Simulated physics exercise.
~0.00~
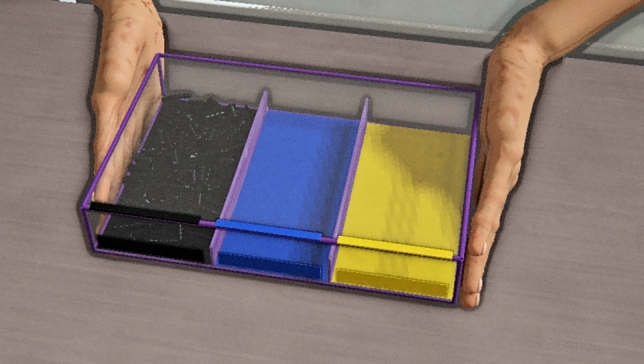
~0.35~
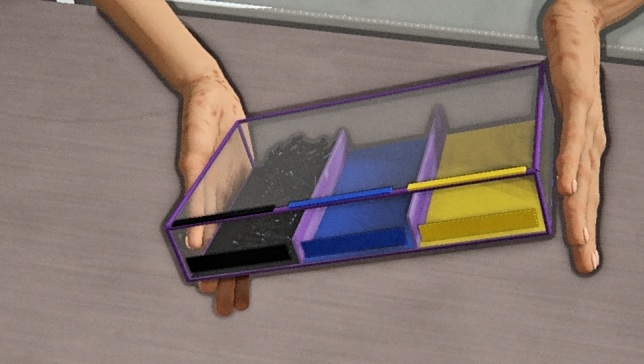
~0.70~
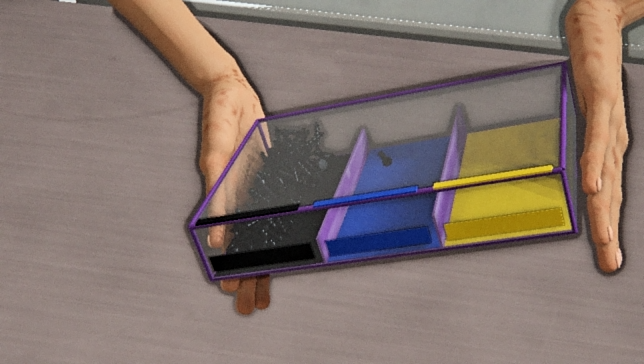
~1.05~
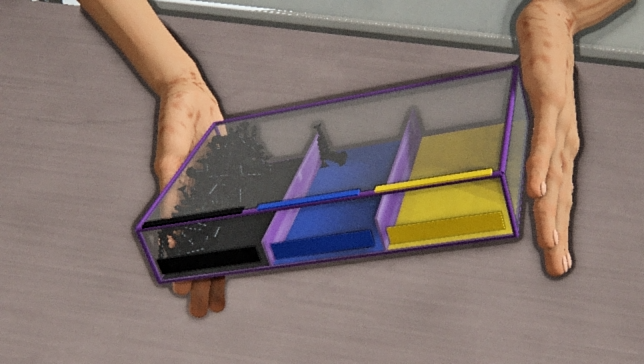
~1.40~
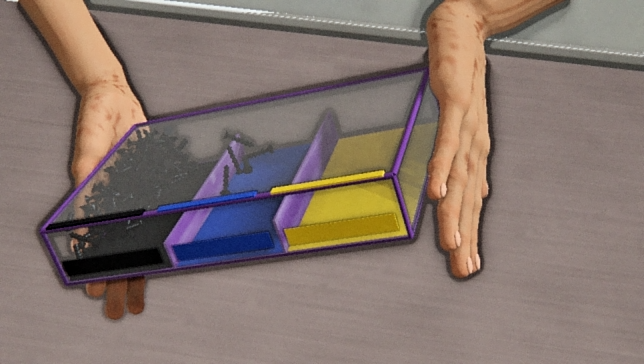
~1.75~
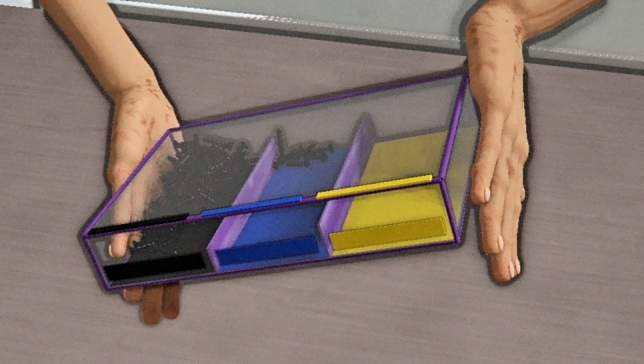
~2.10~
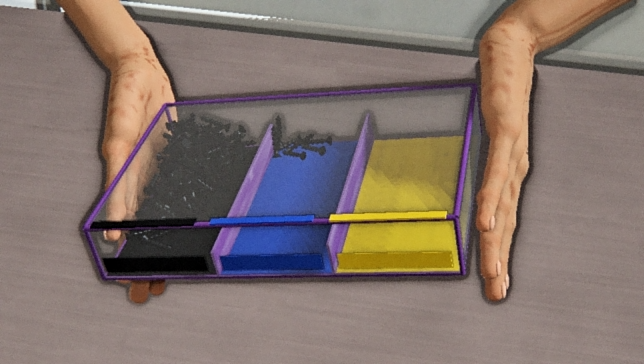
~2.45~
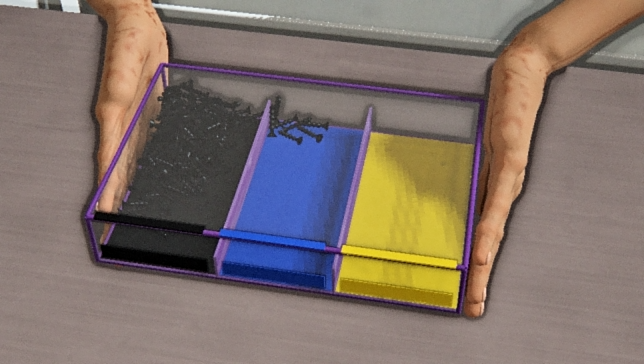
Two hands tilted a clear box of black screws and shook it from side to side, sending a few screws over the partition into the blue section, then leveled it, leaving most in the black section and the yellow one empty.
